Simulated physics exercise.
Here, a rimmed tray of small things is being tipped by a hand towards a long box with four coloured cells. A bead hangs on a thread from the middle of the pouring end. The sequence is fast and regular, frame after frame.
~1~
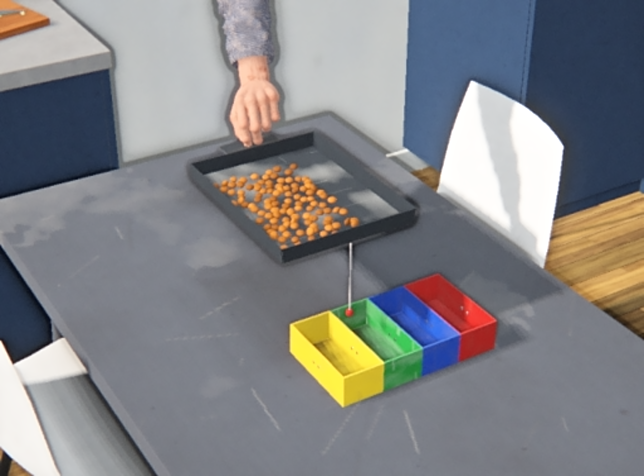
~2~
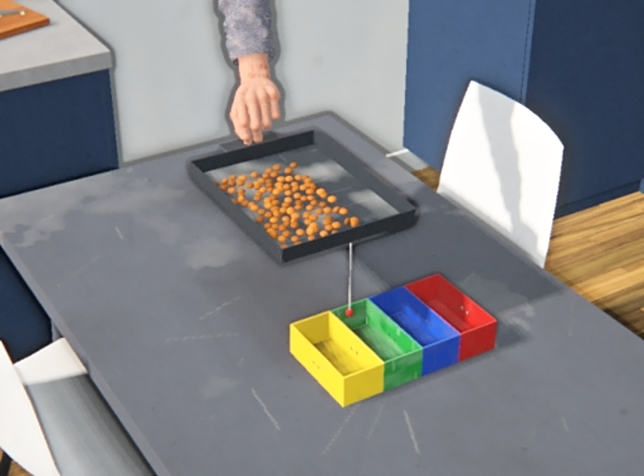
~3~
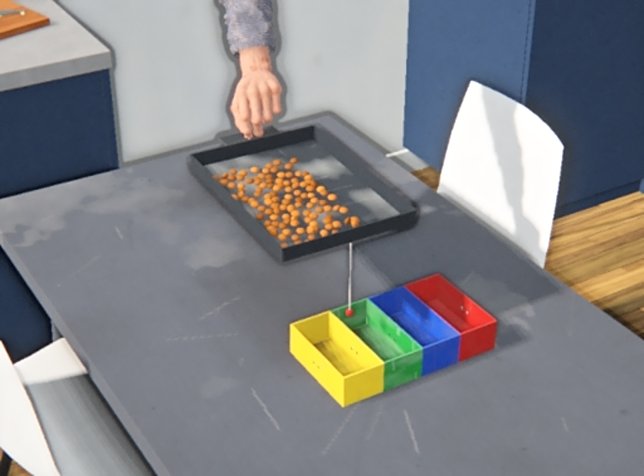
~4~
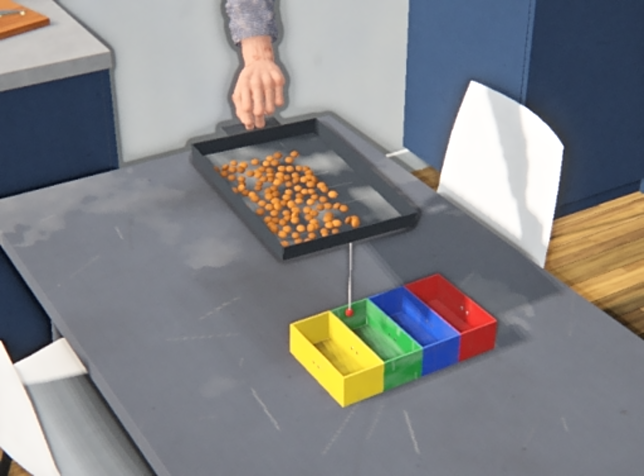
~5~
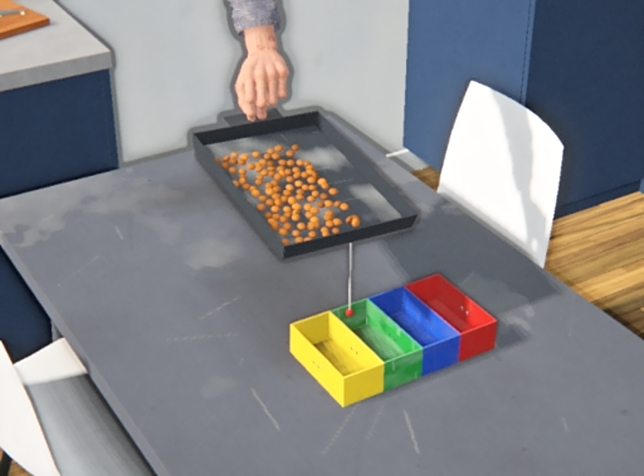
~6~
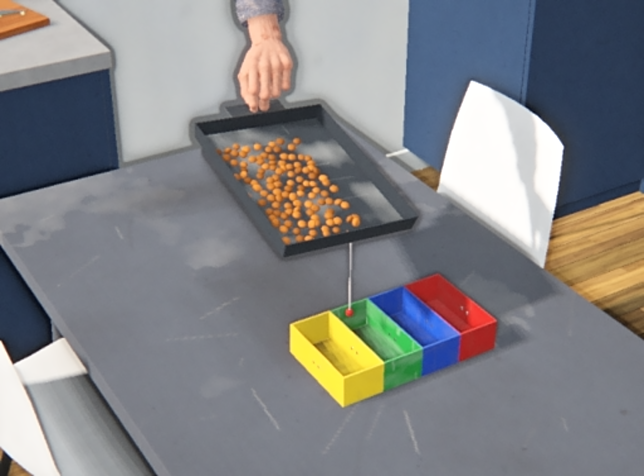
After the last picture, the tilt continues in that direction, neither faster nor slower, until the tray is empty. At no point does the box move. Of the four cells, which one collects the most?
The blue one collects the most.
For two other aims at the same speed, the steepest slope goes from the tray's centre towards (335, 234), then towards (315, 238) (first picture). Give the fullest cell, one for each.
So the first one goes to yellow and the second to the cell in yellow.
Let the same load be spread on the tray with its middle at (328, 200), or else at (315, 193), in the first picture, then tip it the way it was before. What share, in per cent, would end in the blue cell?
First case: Close to 80 %; second case: Close to 80 %.
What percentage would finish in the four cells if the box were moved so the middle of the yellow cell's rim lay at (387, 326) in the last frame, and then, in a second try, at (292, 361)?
100 and 90 in a hundred, in turn.
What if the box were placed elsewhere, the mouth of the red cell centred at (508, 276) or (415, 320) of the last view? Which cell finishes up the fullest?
The cell in yellow first, the cell in red second.
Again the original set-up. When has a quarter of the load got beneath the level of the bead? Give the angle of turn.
It's turned some 100 degrees by then.
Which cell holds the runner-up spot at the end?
Place 2: The green cell.
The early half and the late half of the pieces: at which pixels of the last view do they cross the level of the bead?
First part (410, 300), rest (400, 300).
Just after the last frame, tray tipped steeply; every one on the tray.
A moment on, tray tipped right over; the larger part on the tray; about a tenth in the blue cell; just a few in the red cell; about a tenth falling or outside the box.
Further on, tray tipped past a quarter turn; the larger part in the blue cell; about a tenth in the green cell; just a few in the yellow cell; just a few in the red cell; just a few falling or outside the box.
When it is over, tray tipped past a quarter turn; the larger part in the blue cell; about a tenth in the green cell; just a few in the yellow cell; just a few in the red cell; just a few outside the box.
